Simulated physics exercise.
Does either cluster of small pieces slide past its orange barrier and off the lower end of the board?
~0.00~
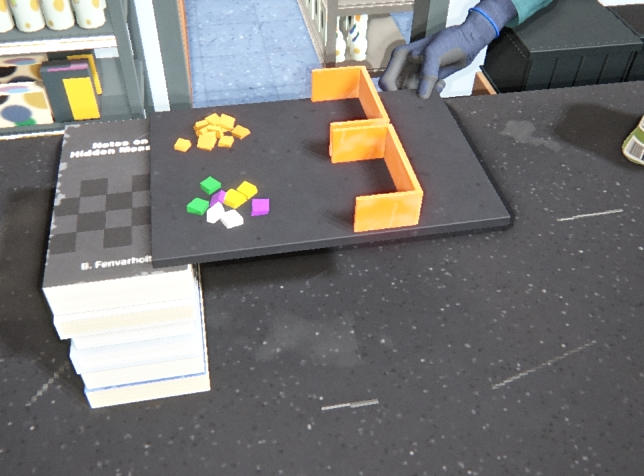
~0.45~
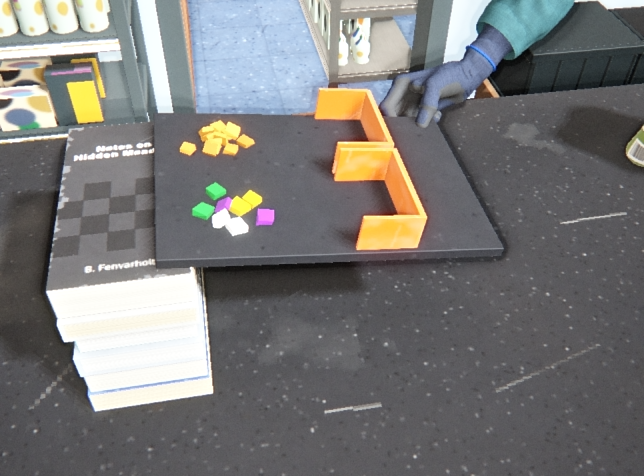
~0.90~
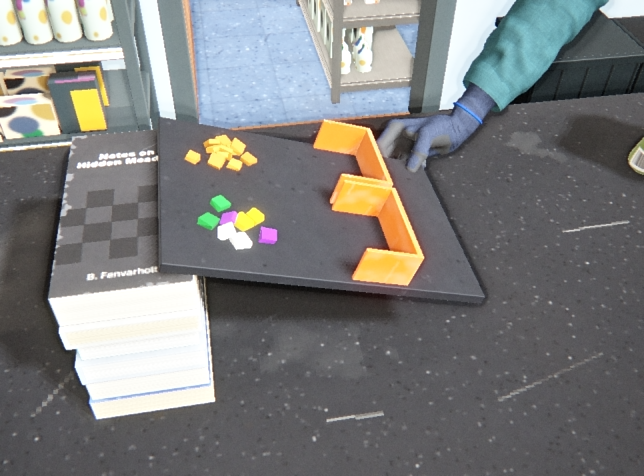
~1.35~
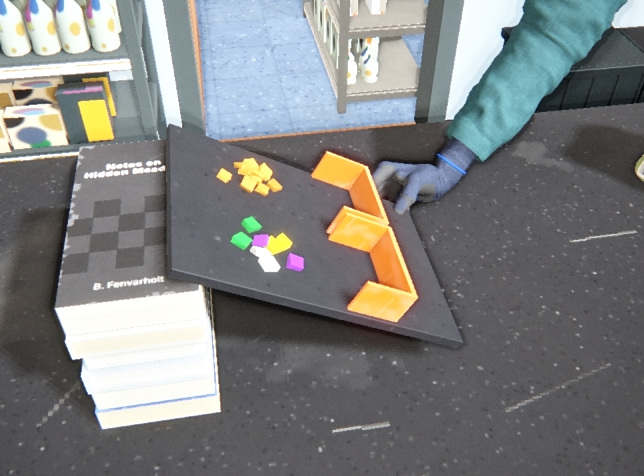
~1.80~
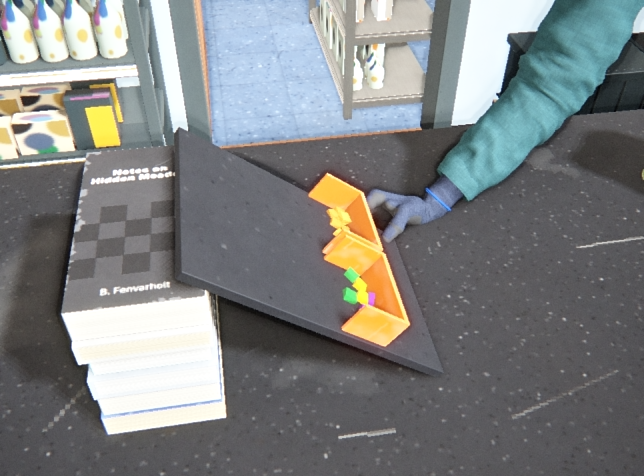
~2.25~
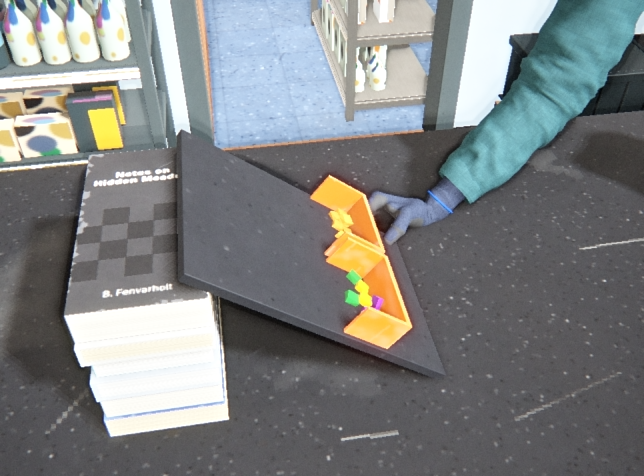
No, neither cluster goes past its barrier. Both the orange pieces and the multicoloured pieces end up gathered against the orange barriers on the sloping board.
